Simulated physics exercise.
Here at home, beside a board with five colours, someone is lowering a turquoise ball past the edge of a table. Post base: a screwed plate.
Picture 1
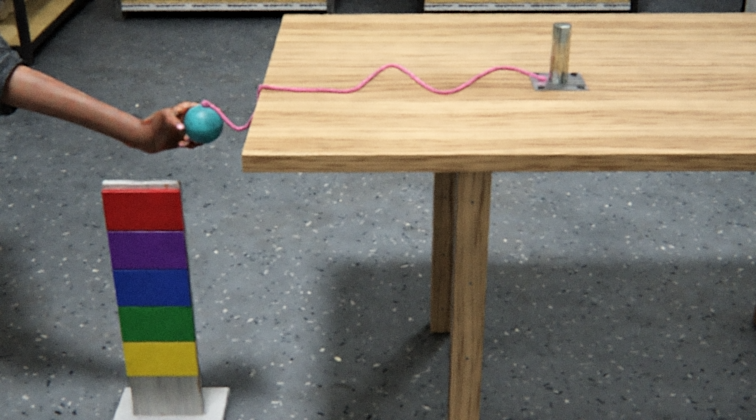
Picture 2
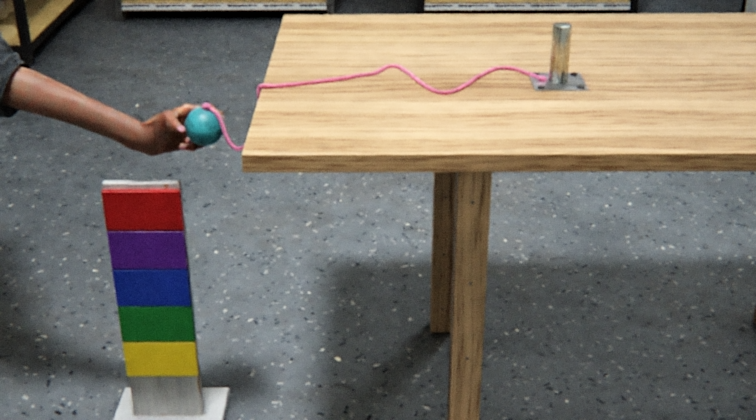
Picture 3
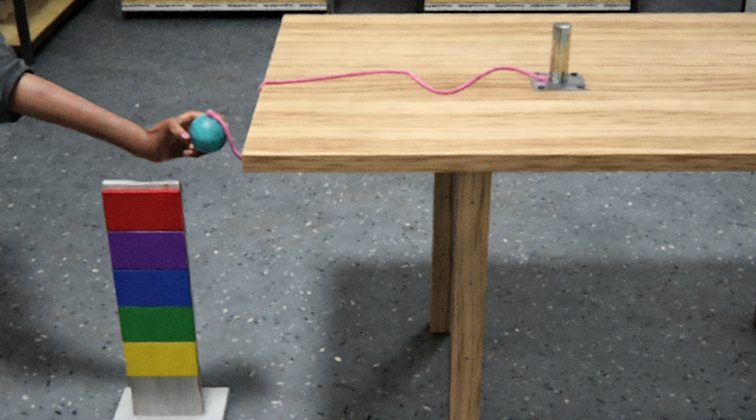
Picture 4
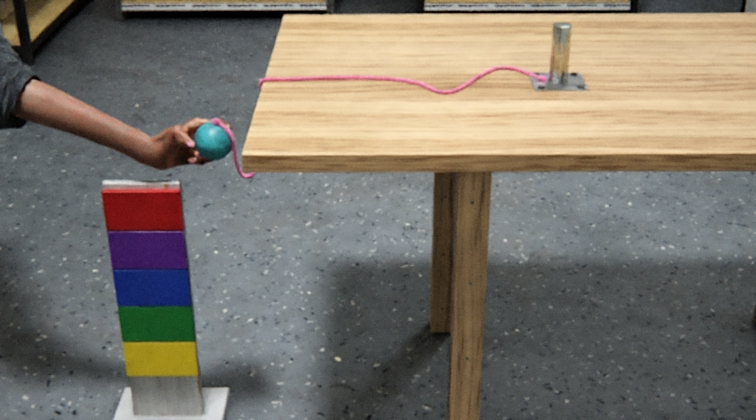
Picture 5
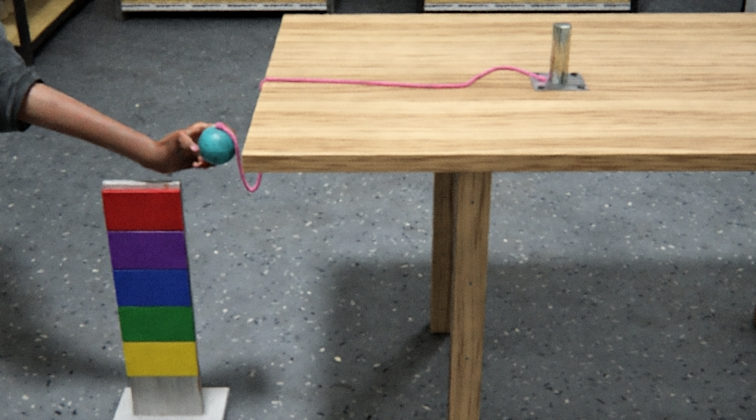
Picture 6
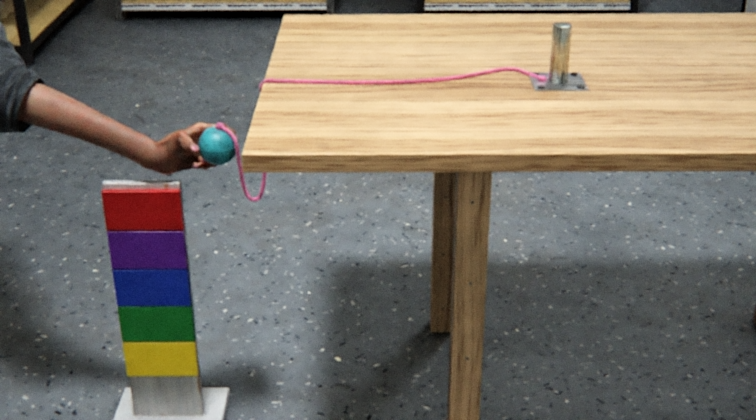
A hand reaches in from the left beside a wooden table in a room with a speckled grey floor, seen from the front and slightly above by a still camera. It holds a turquoise ball tied to a pink shoelace running to a metal post on the tabletop, above a board striped red, purple, blue, green and yellow. The hand shifts slightly right and down while the lace straightens across the table and its slack loop lengthens below the edge.
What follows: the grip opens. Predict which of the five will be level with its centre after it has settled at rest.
I predict green.
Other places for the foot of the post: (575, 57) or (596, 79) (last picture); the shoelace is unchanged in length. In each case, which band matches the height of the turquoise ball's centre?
In turn, blue and then blue.
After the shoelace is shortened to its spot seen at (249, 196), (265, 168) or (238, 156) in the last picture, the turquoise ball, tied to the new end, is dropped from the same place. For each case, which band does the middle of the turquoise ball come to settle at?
So you'd see purple first, red second, and for the last: Blue.
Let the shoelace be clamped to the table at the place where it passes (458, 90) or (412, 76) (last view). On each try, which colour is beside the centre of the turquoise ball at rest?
Try one: Blue. Try two: Purple.
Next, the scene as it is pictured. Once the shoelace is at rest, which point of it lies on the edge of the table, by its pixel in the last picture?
That point sits at about (283, 81).
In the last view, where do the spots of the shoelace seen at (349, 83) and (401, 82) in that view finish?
I'd put the first at about (324, 81) and the other at about (376, 81).
Soon after, ball near (266, 277); level with blue.
After that, ball near (288, 317); level with green.
In the end, ball near (278, 319); level with green. The shoelace holds its middle at green.
